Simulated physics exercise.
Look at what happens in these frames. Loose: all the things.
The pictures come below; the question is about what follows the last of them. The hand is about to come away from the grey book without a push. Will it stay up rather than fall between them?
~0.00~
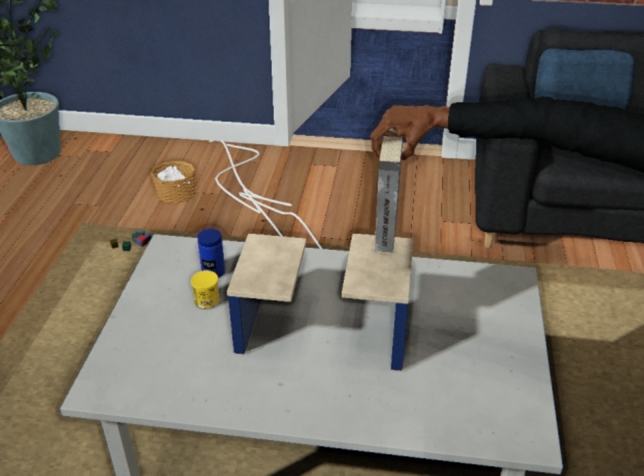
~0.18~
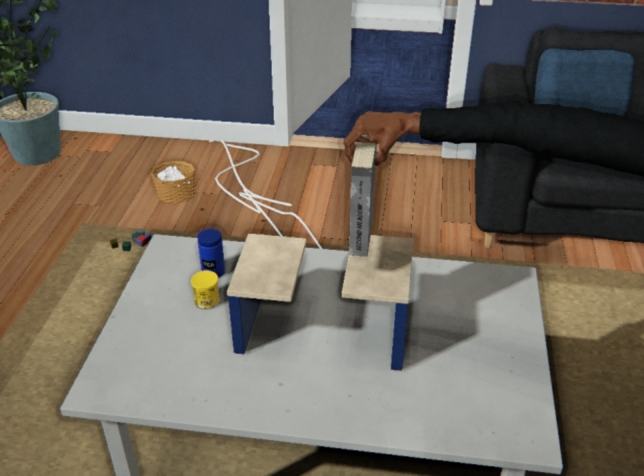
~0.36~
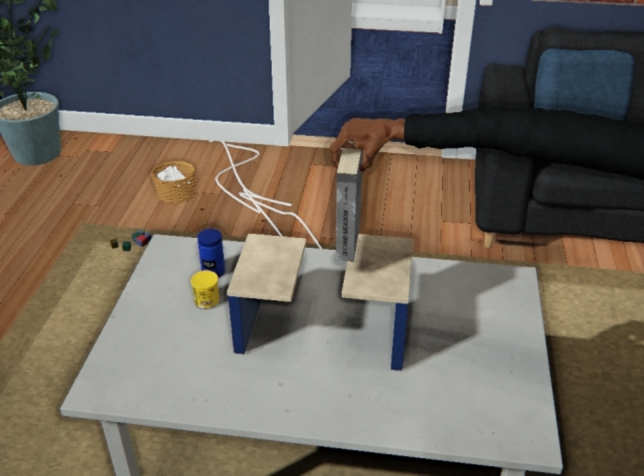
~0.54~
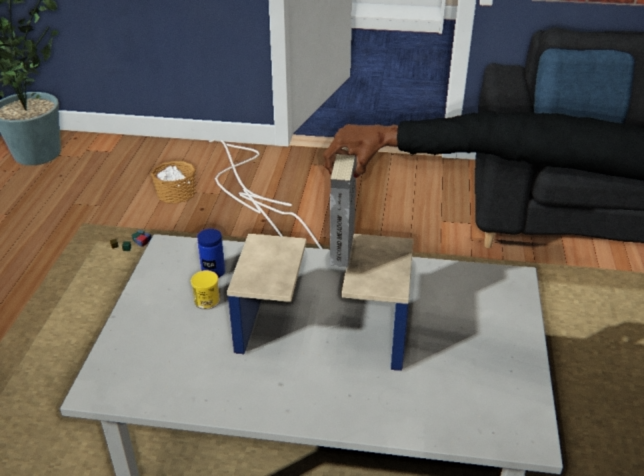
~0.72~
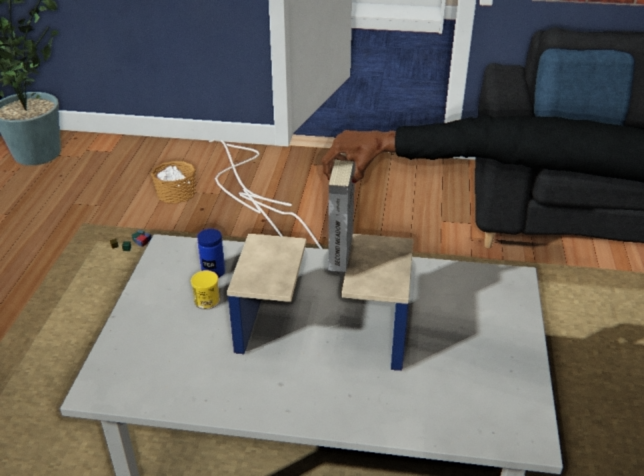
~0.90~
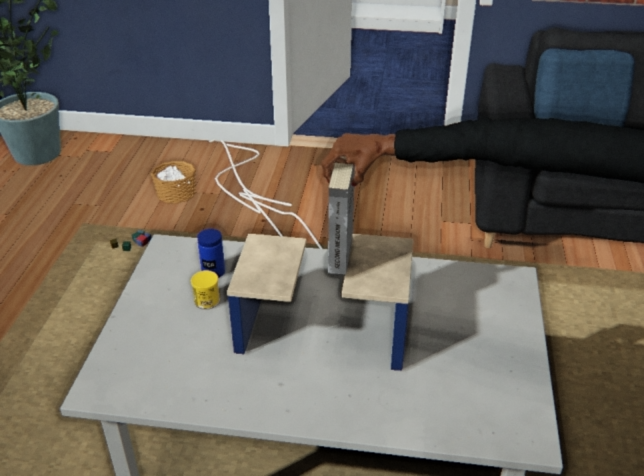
Yes.
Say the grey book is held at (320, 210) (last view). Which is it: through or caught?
Through.
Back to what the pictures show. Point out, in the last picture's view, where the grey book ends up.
At about (286, 258).
After 1.30 s, grey book tipped 29° from how it was near (318, 227).
After 1.40 s, grey book tipped 62° from how it was near (297, 248).
At rest (2.0 s), tipped over on the stand or table, grey book; the other 2 in place. Seen from the same camera at the end, grey book near (286, 258). The book lodges.
